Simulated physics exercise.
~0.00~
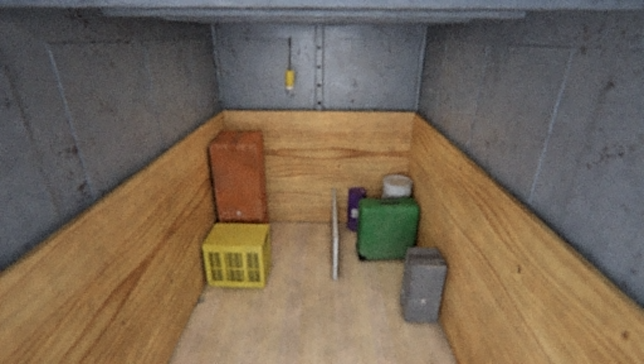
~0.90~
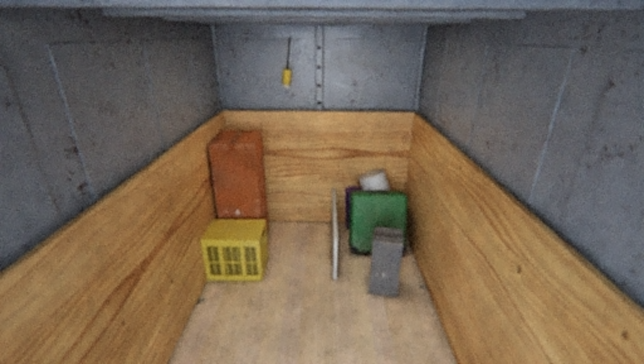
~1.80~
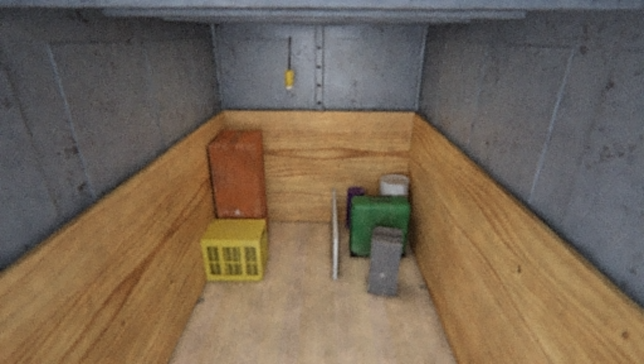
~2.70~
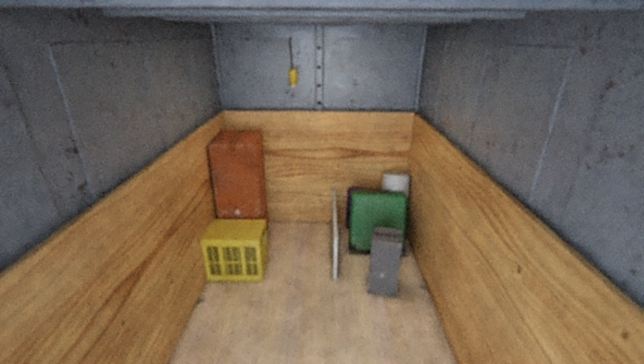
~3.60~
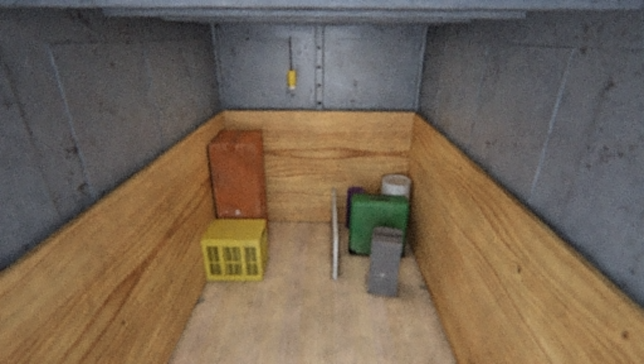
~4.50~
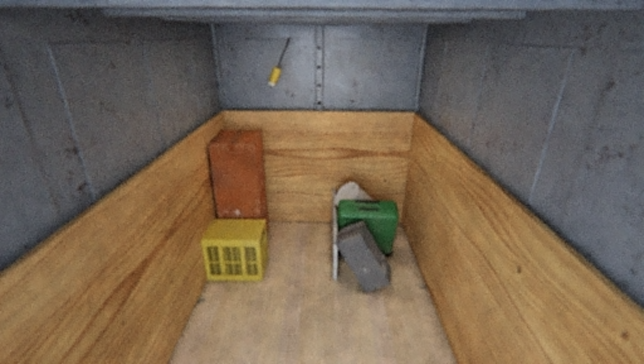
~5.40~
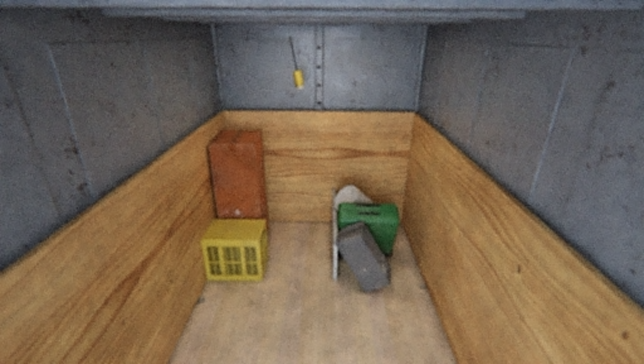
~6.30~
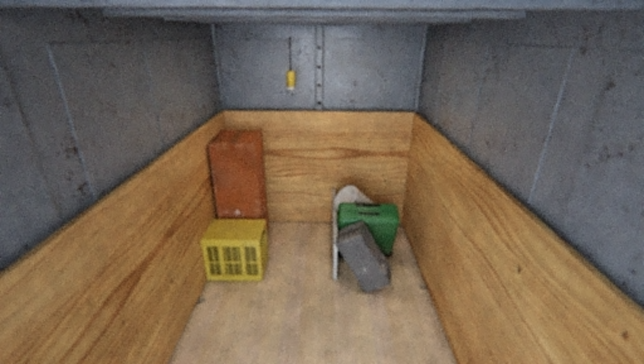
Orange box standing still in a van's load bay as green case, grey box and white drum shift, then lean left together.
